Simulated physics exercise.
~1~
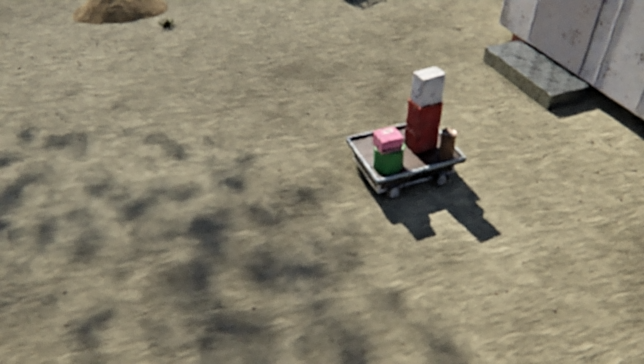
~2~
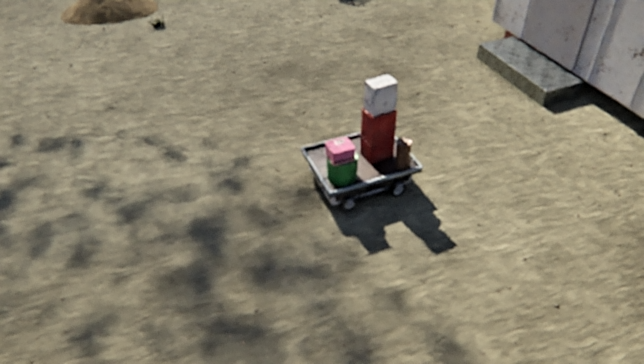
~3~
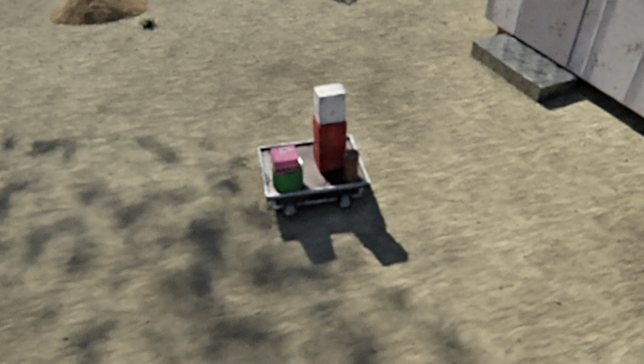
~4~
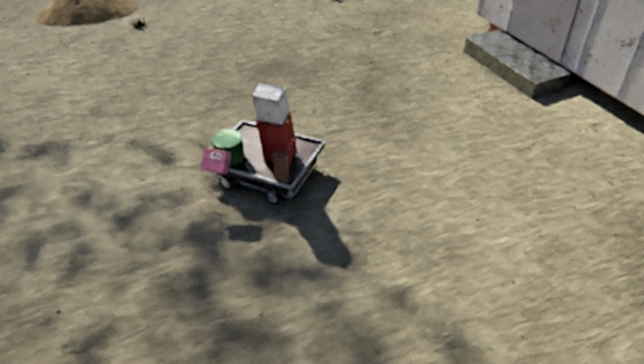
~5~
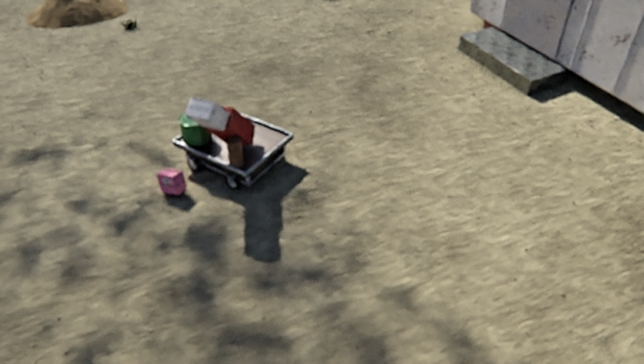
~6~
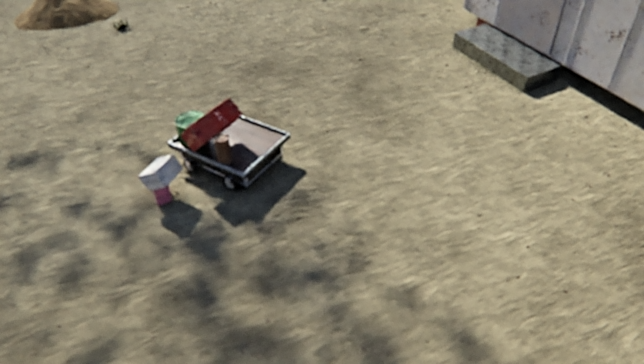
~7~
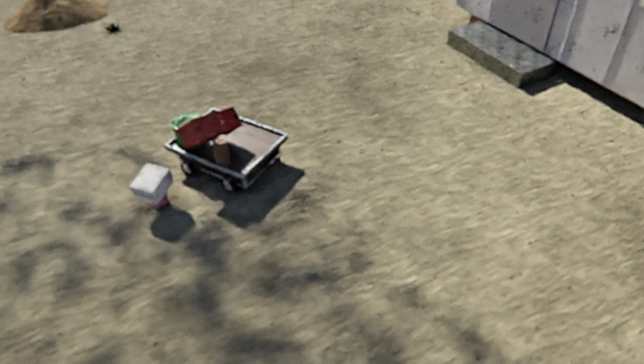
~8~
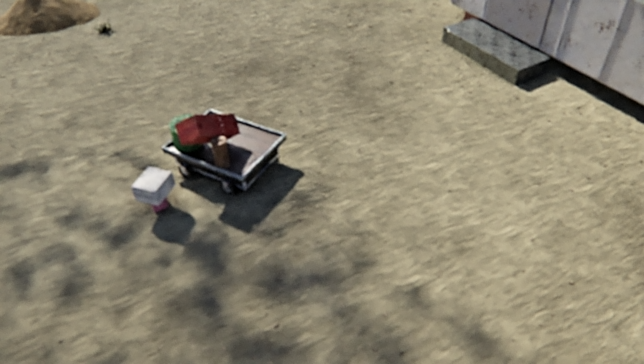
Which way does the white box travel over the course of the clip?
The white box travels to the left, first riding on the cart and then falling off its left side.
